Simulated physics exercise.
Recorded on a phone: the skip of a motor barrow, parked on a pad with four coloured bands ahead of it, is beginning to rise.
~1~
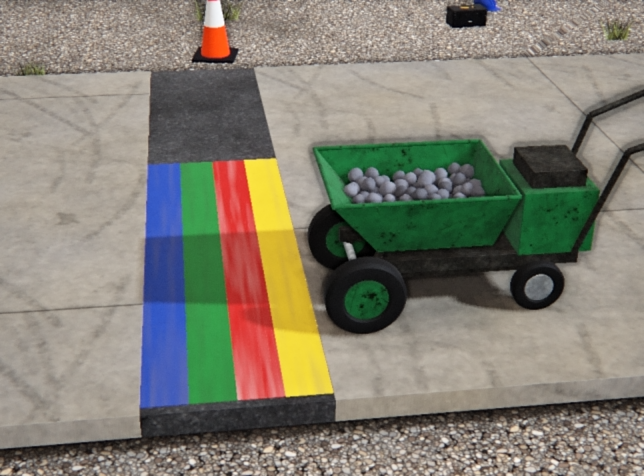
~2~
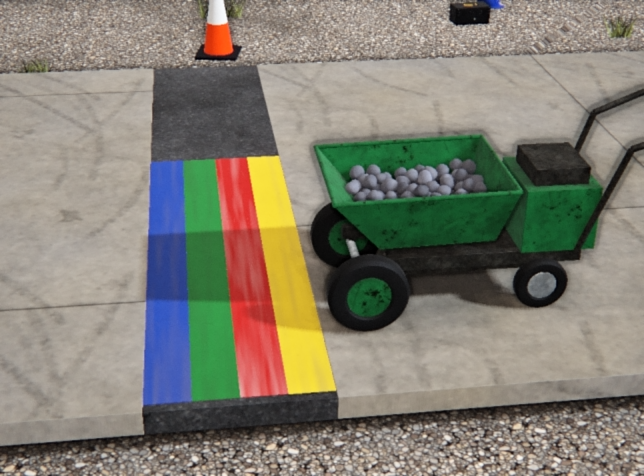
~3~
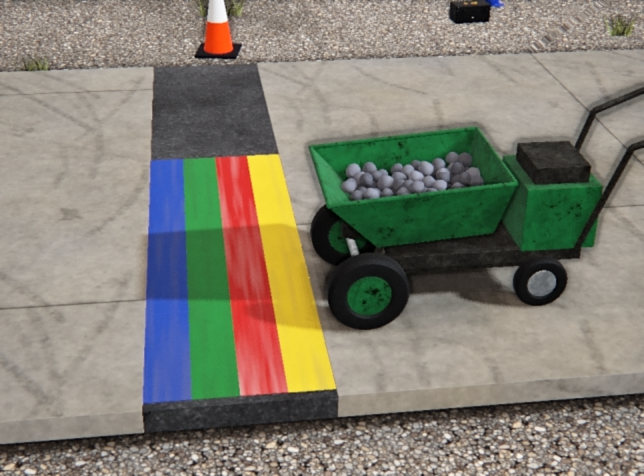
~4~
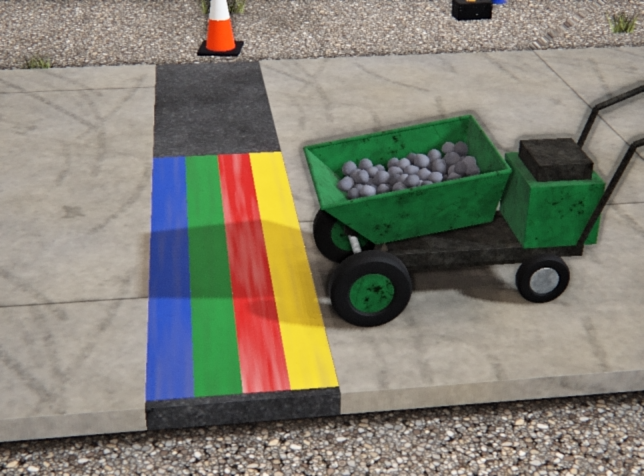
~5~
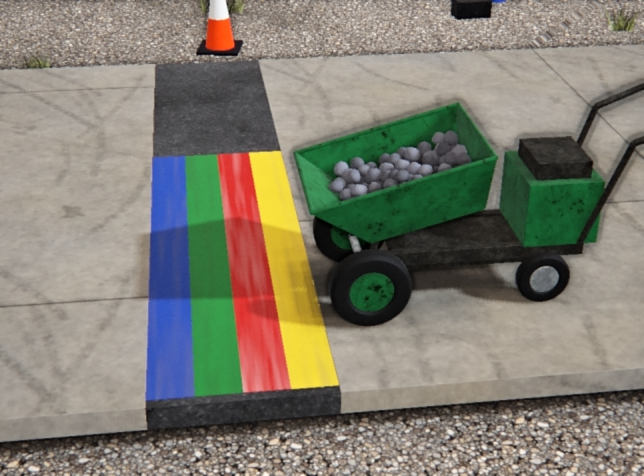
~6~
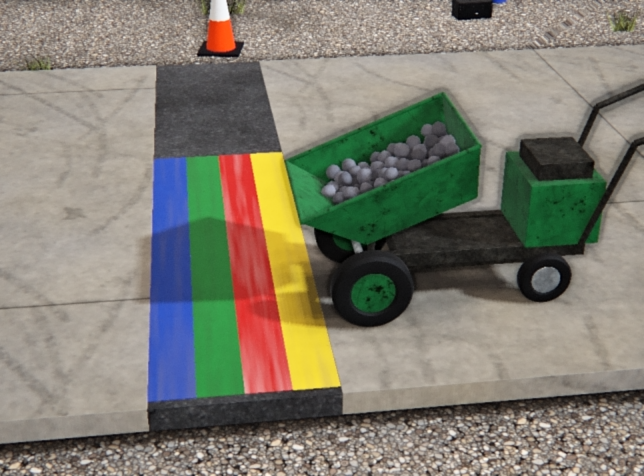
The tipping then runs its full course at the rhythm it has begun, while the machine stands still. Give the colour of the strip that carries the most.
It is green.
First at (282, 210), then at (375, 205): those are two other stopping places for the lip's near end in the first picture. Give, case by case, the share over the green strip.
10 %, then 20 %.
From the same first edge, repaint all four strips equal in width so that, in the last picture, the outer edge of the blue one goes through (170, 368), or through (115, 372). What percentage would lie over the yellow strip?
Shares: Close to 0 %; close to 0 %.
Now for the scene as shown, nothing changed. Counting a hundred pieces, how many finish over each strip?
Here's the split: Yellow strip gets 0 %, red strip 15 %, green strip 35 %, blue strip 20 %.
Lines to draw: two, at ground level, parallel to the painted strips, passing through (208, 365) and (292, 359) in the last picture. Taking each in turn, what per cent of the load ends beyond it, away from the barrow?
In order: 40 per cent, then 90 per cent.
Shortly afterwards, skip tipped steeply; the whole lot in the skip.
Next, skip tipped right over; near half in the skip; a little over the red strip; near a third over the green strip; only a few over the blue strip.
Some moments later, skip tipped right over; a little in the skip; near a quarter over the red strip; near a third over the green strip; near a quarter over the blue strip; a little off the paint.
In the end, skip tipped right over; a little in the skip; none at all over the yellow strip; near a quarter over the red strip; near a third over the green strip; near a quarter over the blue strip; a little off the paint.
